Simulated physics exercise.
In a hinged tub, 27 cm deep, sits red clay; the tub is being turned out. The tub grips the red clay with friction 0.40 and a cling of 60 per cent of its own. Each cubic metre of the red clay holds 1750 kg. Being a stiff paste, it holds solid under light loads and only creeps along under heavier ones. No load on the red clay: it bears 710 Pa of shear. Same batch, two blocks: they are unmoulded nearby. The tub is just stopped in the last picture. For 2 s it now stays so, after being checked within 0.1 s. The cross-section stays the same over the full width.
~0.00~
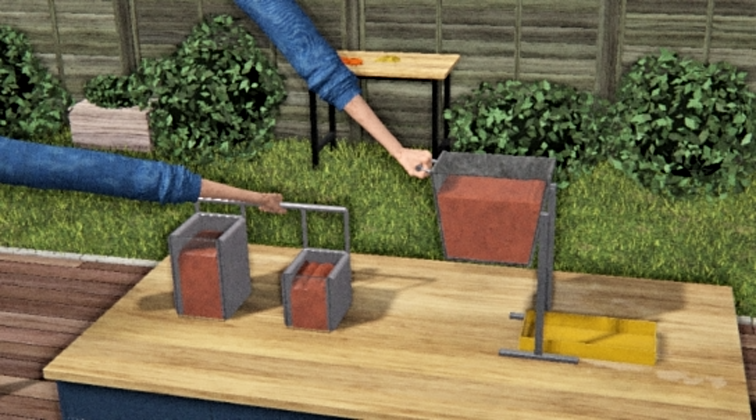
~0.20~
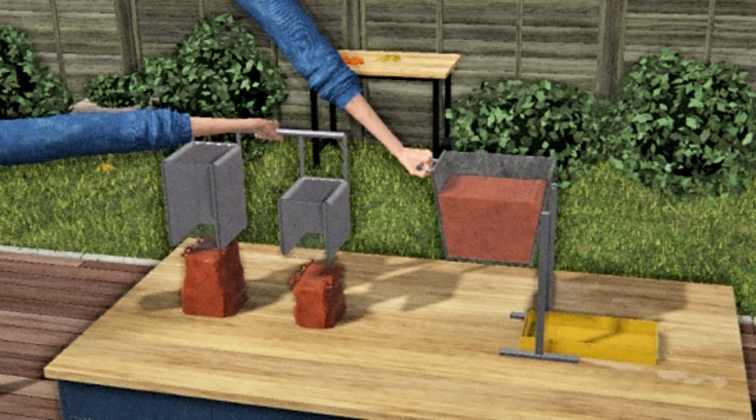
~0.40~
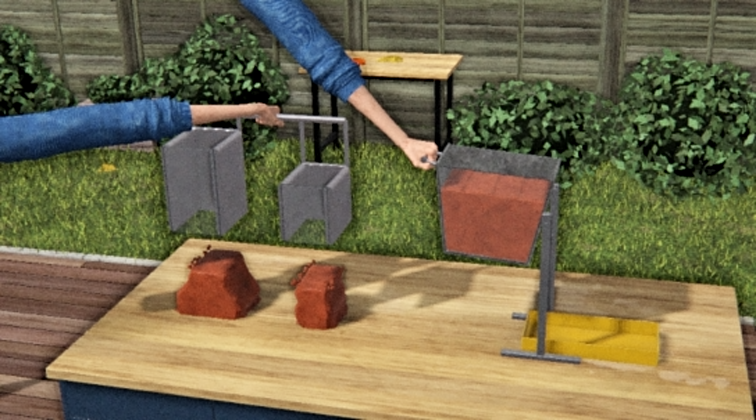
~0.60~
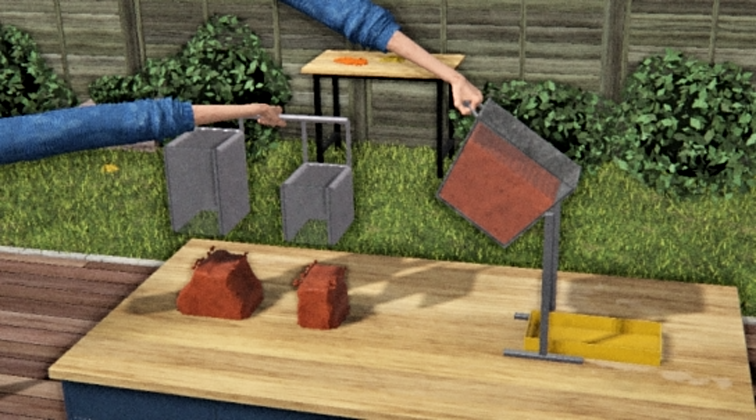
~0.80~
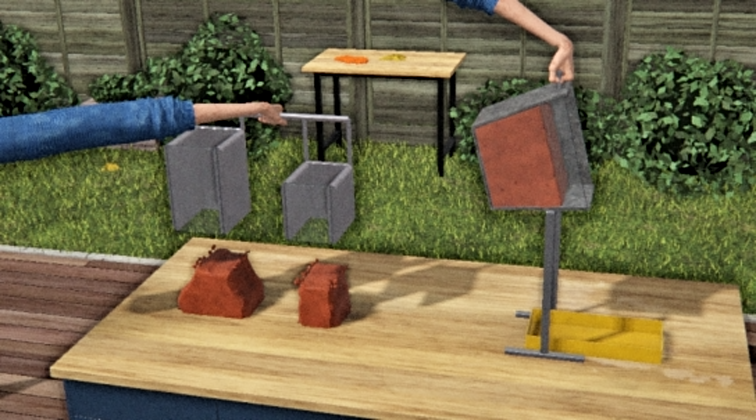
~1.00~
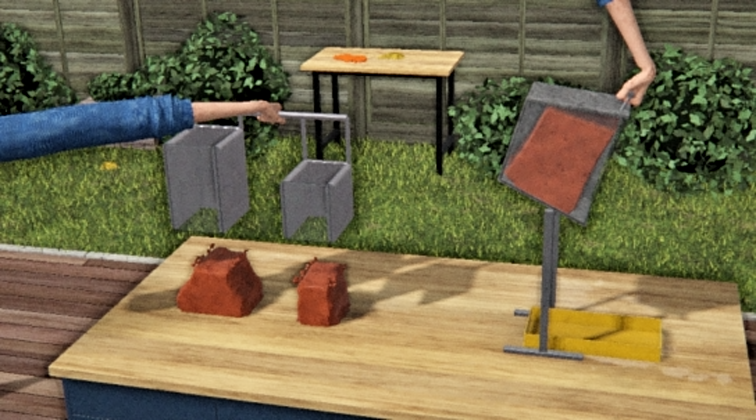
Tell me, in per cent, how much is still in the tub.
Something like 0 out of 100.
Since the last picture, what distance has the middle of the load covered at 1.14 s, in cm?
13 cm.
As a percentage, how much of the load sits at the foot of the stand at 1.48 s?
I'd say about 75 per cent of it.
After 1.14 s, the tub is at 107 degrees and holds 60 %.
After 1.31 s, the tub is at 107 degrees and holds 21 %.
After 1.48 s, the tub is at 107 degrees and holds 0 %.
After 1.65 s, the tub is at 107 degrees and holds 0 %.
After 3.00 s, at the end, the tub is at 107 degrees and holds 0 %.
